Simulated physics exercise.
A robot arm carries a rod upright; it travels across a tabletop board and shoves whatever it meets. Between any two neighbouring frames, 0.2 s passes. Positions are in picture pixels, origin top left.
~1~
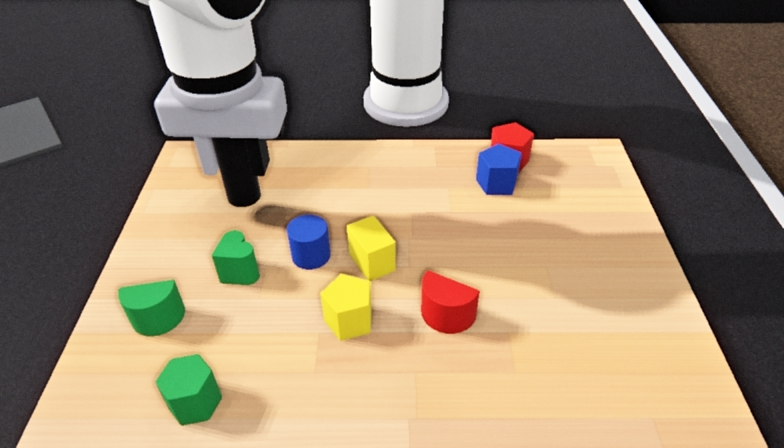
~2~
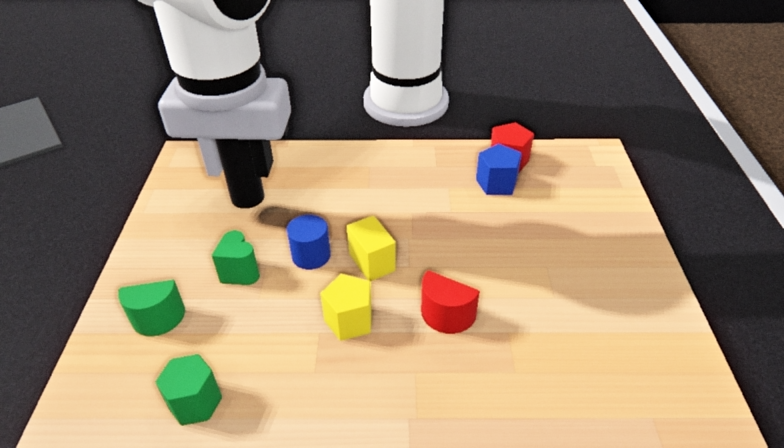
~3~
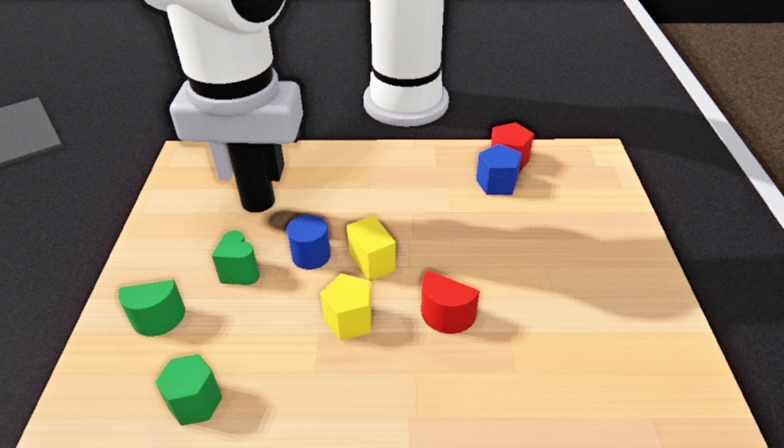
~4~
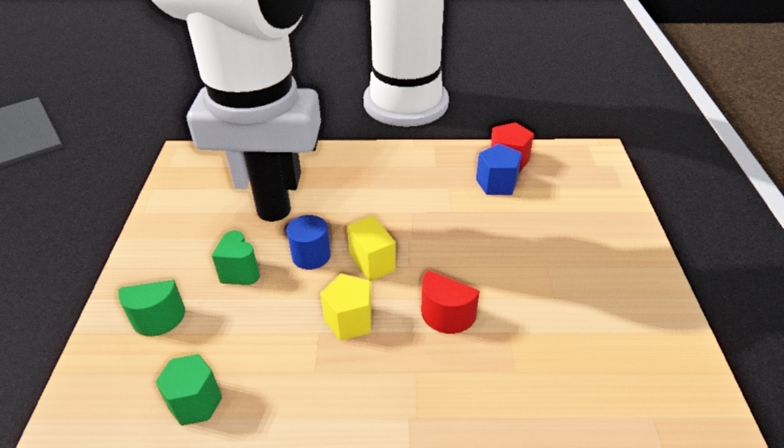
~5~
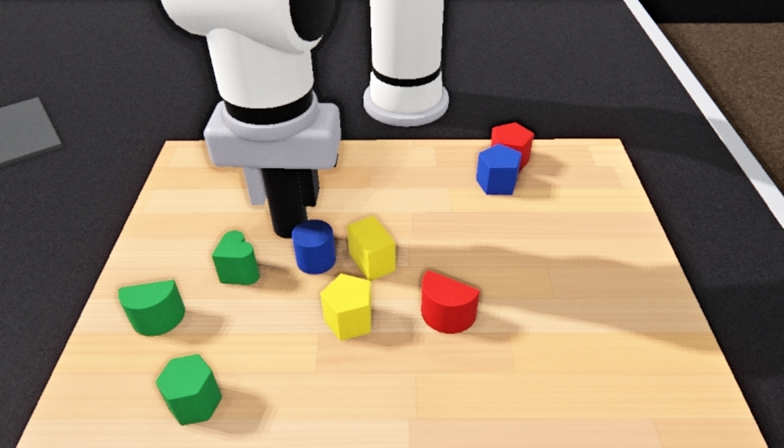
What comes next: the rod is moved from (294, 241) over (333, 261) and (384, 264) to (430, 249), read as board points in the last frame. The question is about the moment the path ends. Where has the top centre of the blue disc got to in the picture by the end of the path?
Its top centre is at about (365, 266).
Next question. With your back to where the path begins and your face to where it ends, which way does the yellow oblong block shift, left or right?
Facing from start to end, it shifts left.
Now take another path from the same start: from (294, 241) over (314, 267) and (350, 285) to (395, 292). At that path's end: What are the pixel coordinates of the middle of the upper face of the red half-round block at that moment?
It comes to (472, 299).
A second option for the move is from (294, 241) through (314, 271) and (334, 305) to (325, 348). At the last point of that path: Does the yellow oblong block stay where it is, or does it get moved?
Right where it was.
On the path given first. One third of the way, rod (333, 247); blue disc (348, 259).
Two thirds of the way, rod (384, 249); blue disc (365, 266); yellow pentagon (346, 299); yellow oblong block (416, 227).
At the end, rod (431, 235); green heart block in place; blue disc (365, 266); yellow pentagon (346, 299); yellow oblong block (464, 215), turned 15° clockwise.
